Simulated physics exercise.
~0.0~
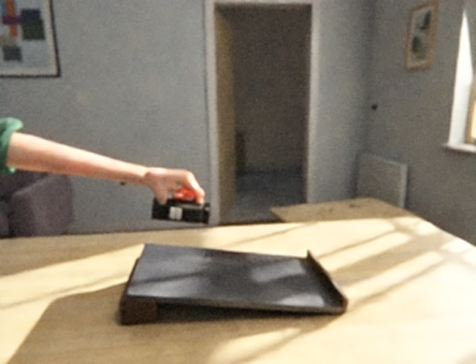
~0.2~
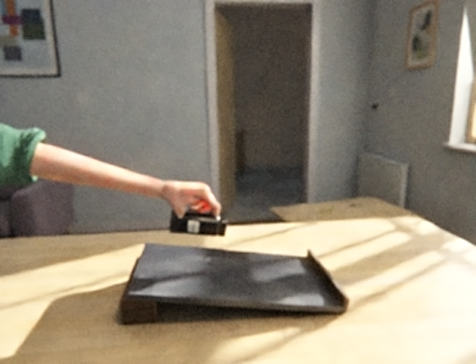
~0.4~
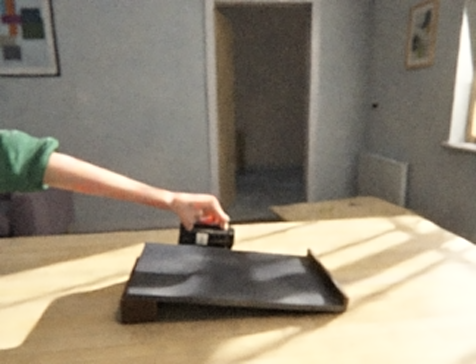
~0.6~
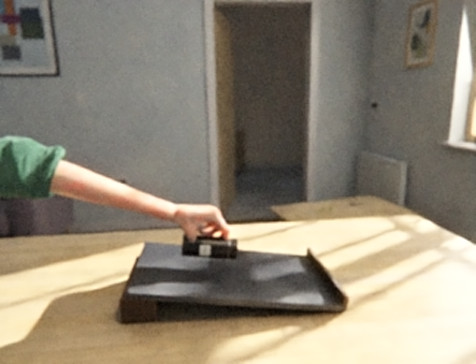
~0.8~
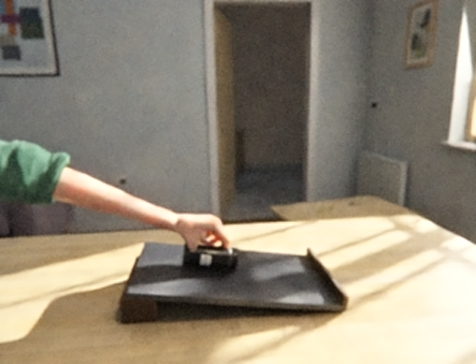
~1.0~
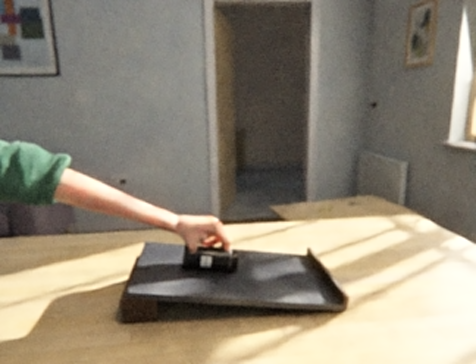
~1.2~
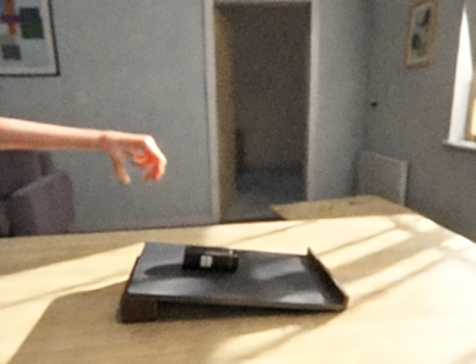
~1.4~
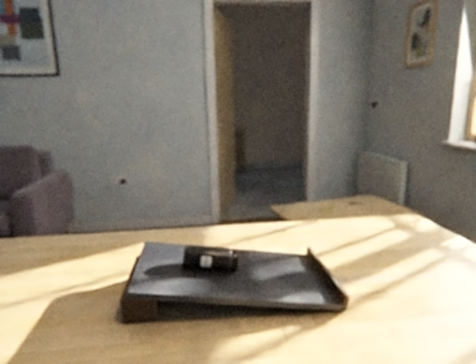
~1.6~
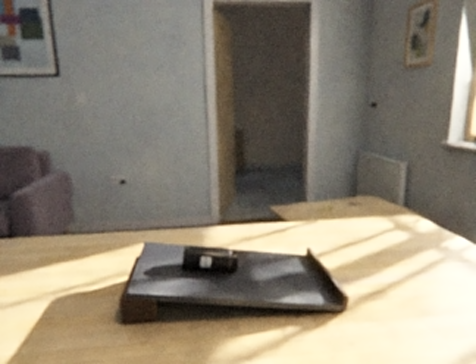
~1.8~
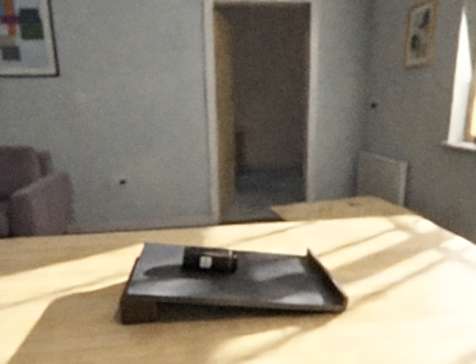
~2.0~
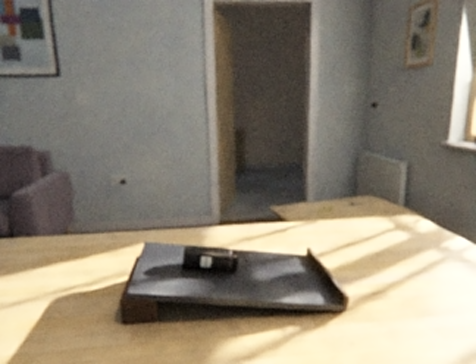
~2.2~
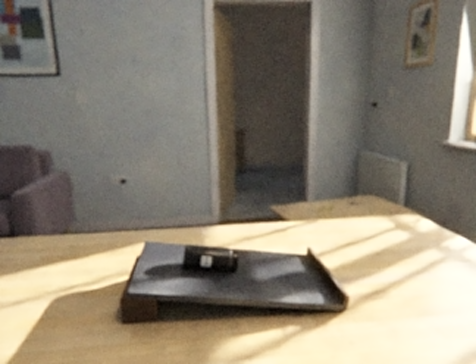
On a sunlit table indoors, a hand lowering a small black shaker sideways onto a sloping dark board, where it stays put.
